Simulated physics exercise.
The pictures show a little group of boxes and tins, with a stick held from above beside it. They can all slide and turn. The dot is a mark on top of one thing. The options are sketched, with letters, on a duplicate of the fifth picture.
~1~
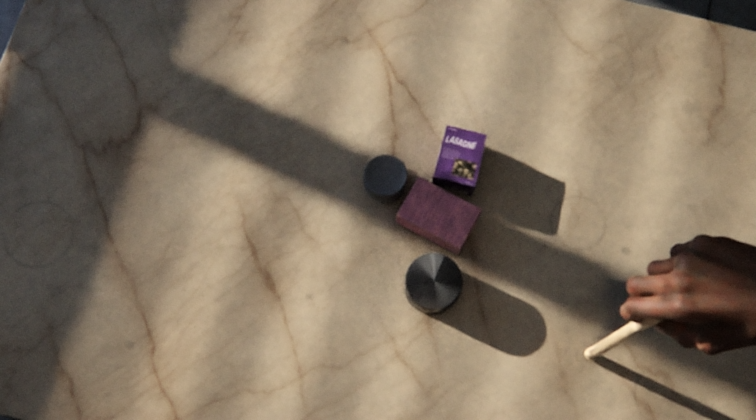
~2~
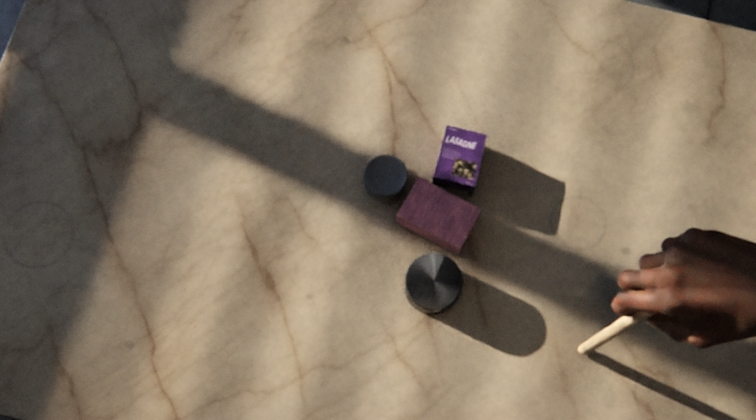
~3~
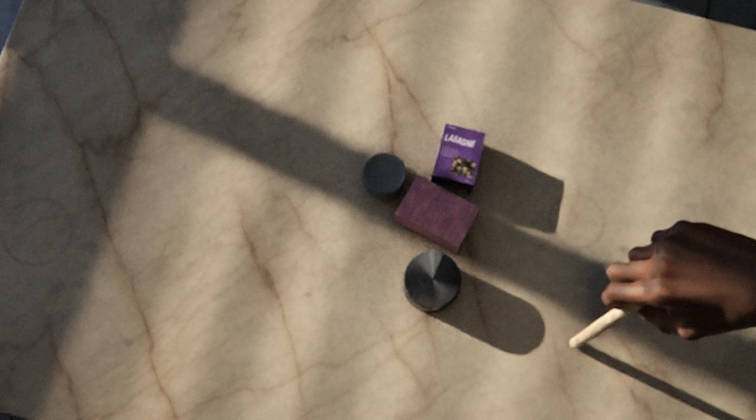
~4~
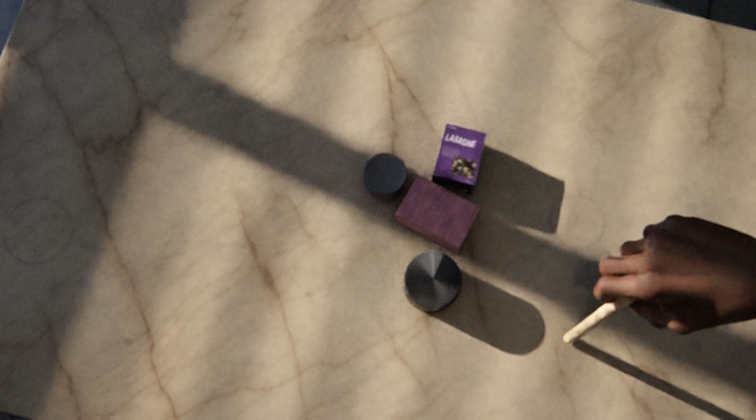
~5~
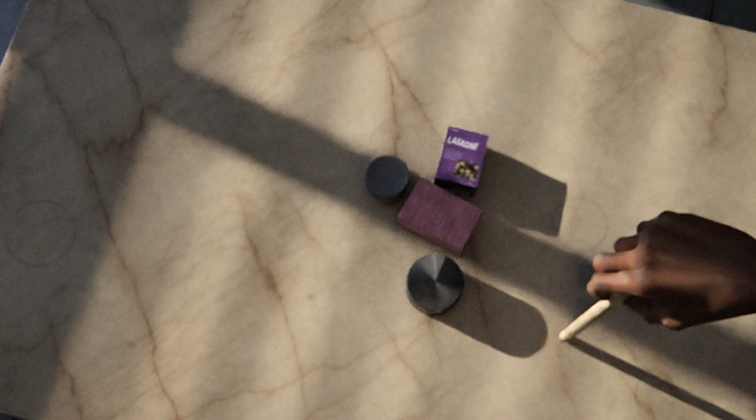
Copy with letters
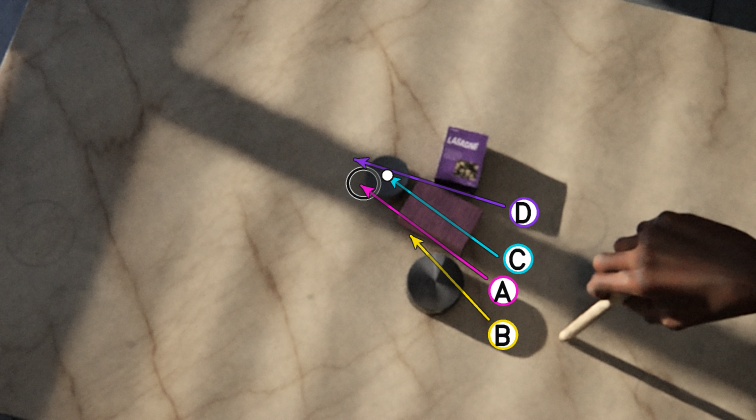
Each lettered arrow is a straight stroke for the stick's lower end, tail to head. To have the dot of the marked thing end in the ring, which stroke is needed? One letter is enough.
Push along D.
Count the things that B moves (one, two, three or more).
One.
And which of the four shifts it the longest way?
That is C.
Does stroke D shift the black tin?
On that stroke, no.
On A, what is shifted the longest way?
The pink block goes farthest.
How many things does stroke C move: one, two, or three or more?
In all, two.
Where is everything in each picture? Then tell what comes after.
The first frame shows purple packet (459, 160); pink block (439, 216); grey tub (385, 179).
The second frame shows grey tub (385, 180); black tin (433, 284).
The third frame shows purple packet (458, 159); pink block (438, 214).
The fourth frame shows grey tub (385, 178); black tin (432, 282).
The fifth frame shows purple packet (461, 161); pink block (440, 216); grey tub (387, 180).
On the marked copy, A from (486, 278) to (361, 186); B from (489, 319) to (411, 236); C from (497, 256) to (388, 176); D from (504, 206) to (355, 159); the ring at (363, 183); the white dot at (387, 175).
Following D. Soon after the start, foot of the stick (450, 190); grey tub (387, 180); purple packet (448, 154).
Later, foot of the stick (397, 173); grey tub (375, 182); purple packet (436, 144).
In the end, foot of the stick (355, 160); grey tub (365, 185); purple packet (436, 144); the dot on the grey tub is in the ring.
As for the rest, A leaves the dotted thing at (345, 133); B leaves the dotted thing at (387, 180); C leaves the dotted thing at (296, 139).
